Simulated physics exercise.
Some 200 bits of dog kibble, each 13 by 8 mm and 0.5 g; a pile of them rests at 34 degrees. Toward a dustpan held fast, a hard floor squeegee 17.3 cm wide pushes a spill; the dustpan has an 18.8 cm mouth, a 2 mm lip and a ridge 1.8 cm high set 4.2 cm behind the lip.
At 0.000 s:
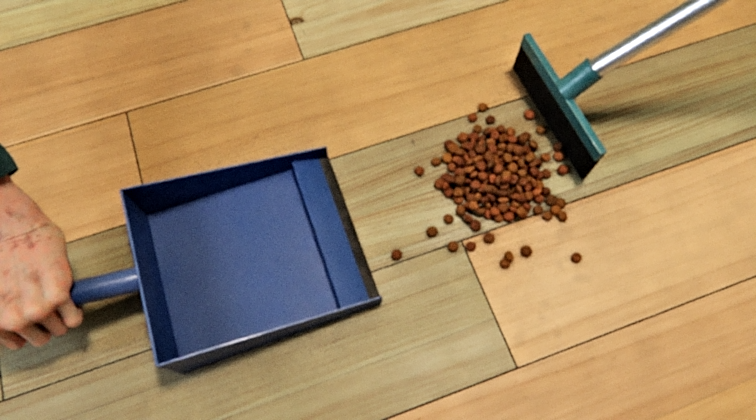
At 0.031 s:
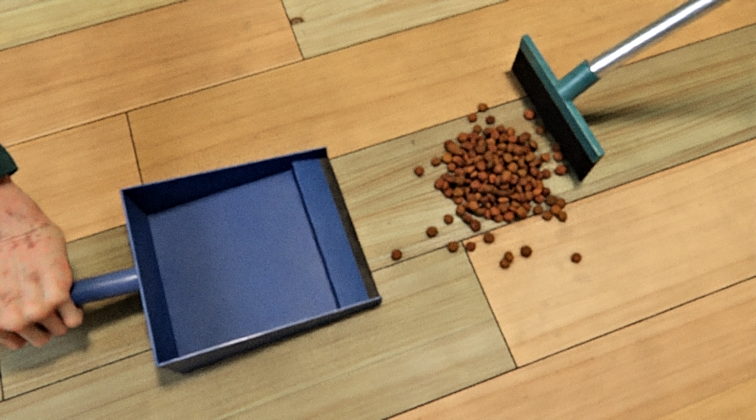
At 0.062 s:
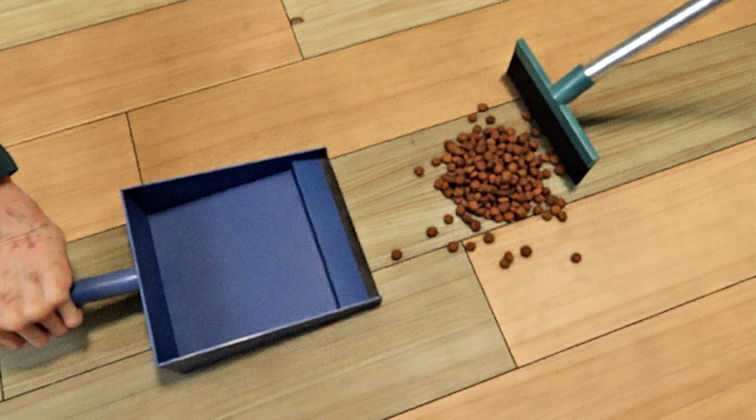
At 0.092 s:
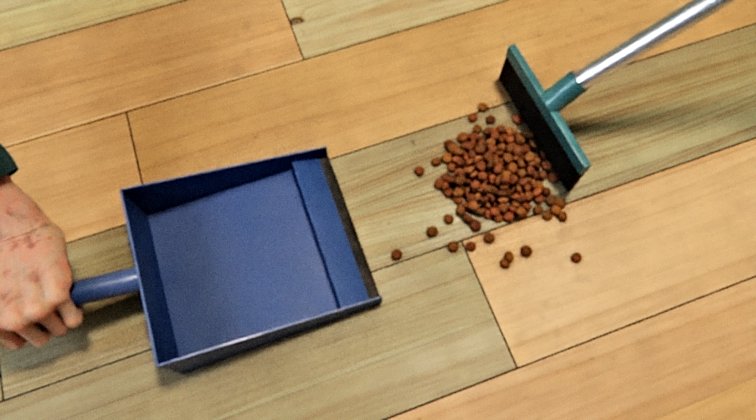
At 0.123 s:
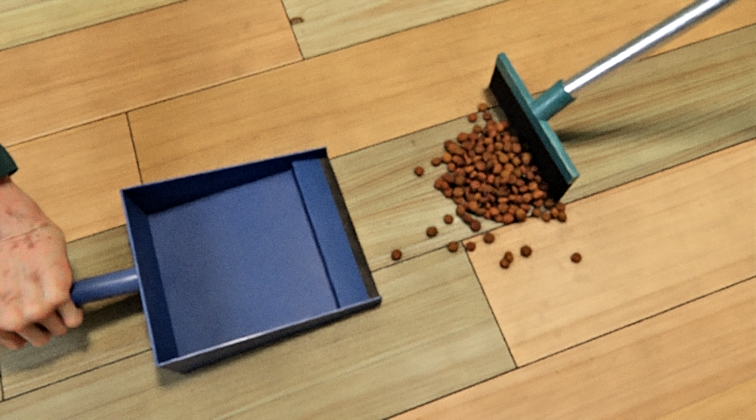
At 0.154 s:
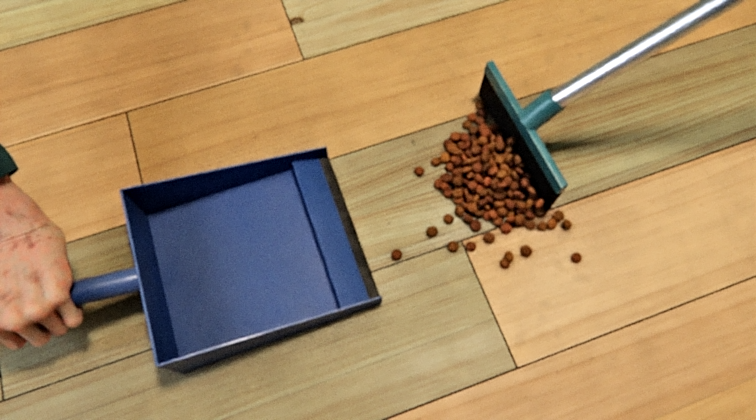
A wooden plank floor in tan and greyish-olive tones is seen from above at an angle, the view staying fixed throughout. A hand at the left edge holds a blue dustpan still, its open side facing a heap of reddish-brown kibble right of centre, with a few stray bits around it. From the upper right, a green squeegee with a dark blade and silver pole slides a short way down and left, meeting the heap and pushing its near pieces together.
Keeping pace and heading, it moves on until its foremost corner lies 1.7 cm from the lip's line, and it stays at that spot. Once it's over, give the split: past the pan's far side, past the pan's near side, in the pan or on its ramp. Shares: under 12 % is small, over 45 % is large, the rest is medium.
Far side: A small share; near side: A medium share; pan: A medium share.
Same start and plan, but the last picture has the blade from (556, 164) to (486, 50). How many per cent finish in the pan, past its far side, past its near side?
Split: Pan = 25, far = 5, near = 0.
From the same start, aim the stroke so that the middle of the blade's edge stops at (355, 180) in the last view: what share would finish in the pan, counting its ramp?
Some 35 per cent.
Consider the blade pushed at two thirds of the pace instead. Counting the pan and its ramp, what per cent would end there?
I'd put it at roughly 40 per cent.
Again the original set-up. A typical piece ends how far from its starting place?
Median shift: Approx. 18 cm.
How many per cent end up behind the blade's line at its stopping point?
Estimate: Around 15 %.
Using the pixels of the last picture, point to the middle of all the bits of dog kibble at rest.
Near (365, 259).
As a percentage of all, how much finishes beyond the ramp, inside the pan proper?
I'd put it near 0 per cent.
After 0.33 s, middle of the blade 12 cm from the lip; 0 % over the lip, far side 0 %, near side 5 %.
After 0.45 s, middle of the blade 5 cm from the lip; 5 % over the lip, far side 5 %, near side 15 %.
After 0.70 s, middle of the blade 2 cm from the lip; 35 % over the lip, far side 5 %, near side 20 %.
At rest (1.1 s), far side 5 %, near side 20 %, pan 35 %, in front of the lip or behind the blade 40 %.
